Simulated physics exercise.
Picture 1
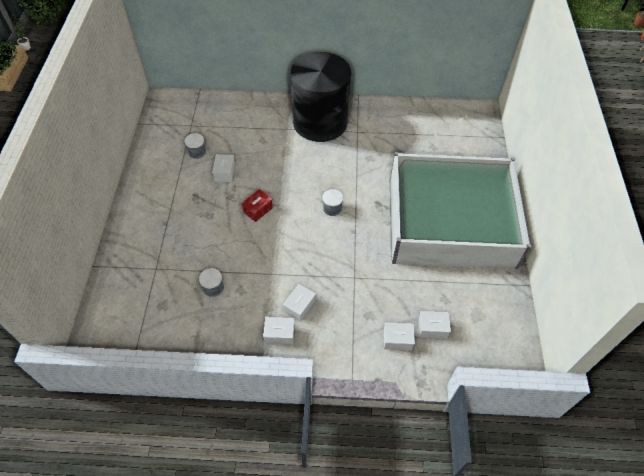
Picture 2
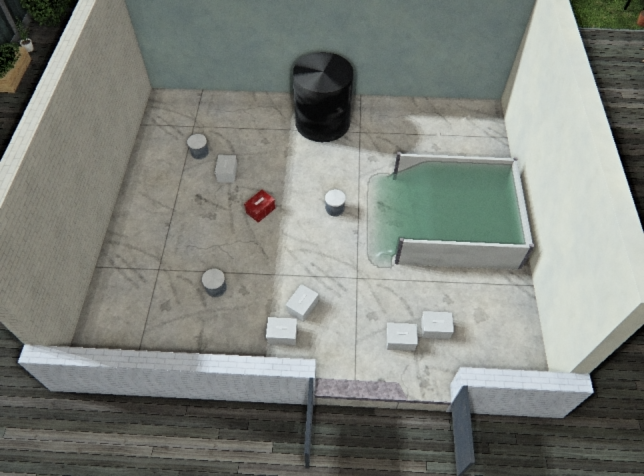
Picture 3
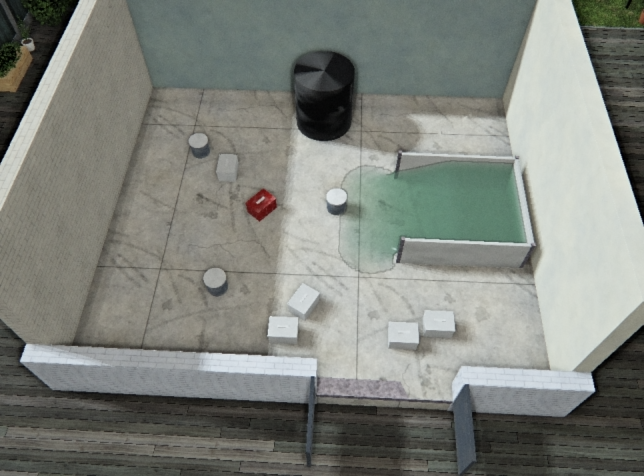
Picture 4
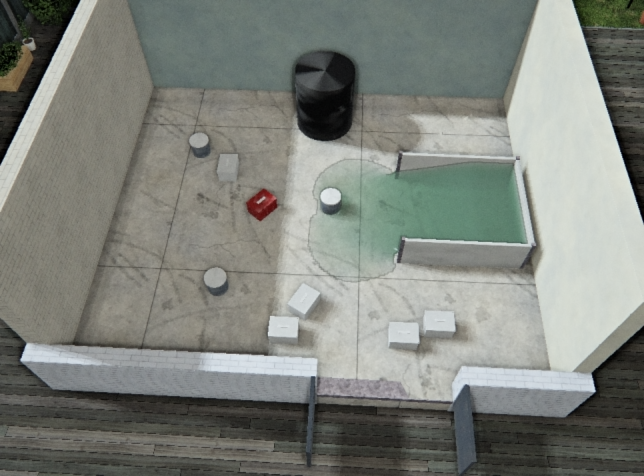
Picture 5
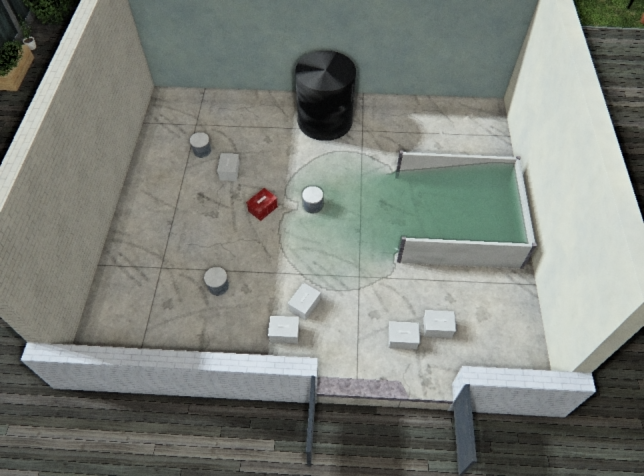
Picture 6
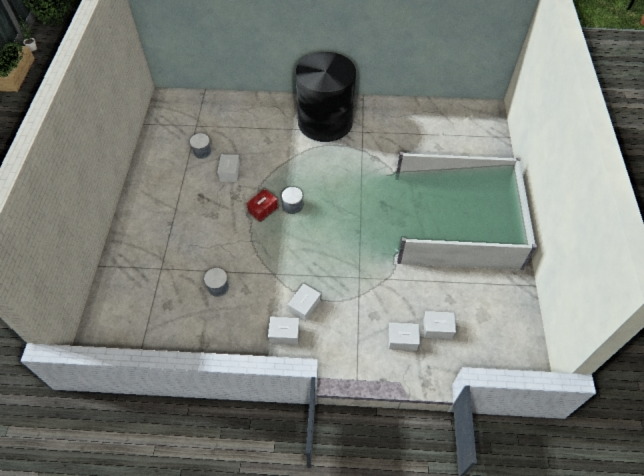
In a walled yard seen from above, the left side of a tank of green water burst open, and the water spread leftward across the floor, pushing one small white drum toward a red box.
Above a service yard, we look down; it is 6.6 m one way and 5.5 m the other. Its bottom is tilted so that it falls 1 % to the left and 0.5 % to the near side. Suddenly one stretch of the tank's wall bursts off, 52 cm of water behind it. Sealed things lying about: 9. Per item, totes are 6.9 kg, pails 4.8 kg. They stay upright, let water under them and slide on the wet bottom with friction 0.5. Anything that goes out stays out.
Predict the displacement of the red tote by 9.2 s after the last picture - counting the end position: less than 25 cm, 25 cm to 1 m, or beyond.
It will be left a long way off.
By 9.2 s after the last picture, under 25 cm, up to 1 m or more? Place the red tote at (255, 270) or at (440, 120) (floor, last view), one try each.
Swept far; nearly still.
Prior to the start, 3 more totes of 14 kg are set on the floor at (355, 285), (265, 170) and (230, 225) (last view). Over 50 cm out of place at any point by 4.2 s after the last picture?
In turn: Less, past it, past it.
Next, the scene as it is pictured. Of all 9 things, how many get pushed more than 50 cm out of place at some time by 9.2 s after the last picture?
7 in all.
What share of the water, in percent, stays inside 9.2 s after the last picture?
About 96 per cent.
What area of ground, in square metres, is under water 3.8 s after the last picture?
My estimate is roughly 26 m2.
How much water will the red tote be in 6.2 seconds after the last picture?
7 cm or so.
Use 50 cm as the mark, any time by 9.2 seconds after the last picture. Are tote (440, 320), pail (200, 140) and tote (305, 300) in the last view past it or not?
Within the limit, then beyond the limit, then beyond the limit.
Then, 1.2 s after the last picture the red tote is near (146, 180), 2.0 m from its start, aground; 0 of 9 are out; 1 afloat.
Then, 3.8 s after the last picture the red tote is near (152, 139), 2.3 m from its start, afloat; 0 of 9 are out; 5 afloat.
Then, 6.2 s after the last picture the red tote is near (180, 128), 2.2 m from its start, afloat; 0 of 9 are out; 4 afloat.
Then, 9.2 s after the last picture the red tote is near (215, 109), 2.3 m from its start, afloat; 0 of 9 are out; 2 afloat.
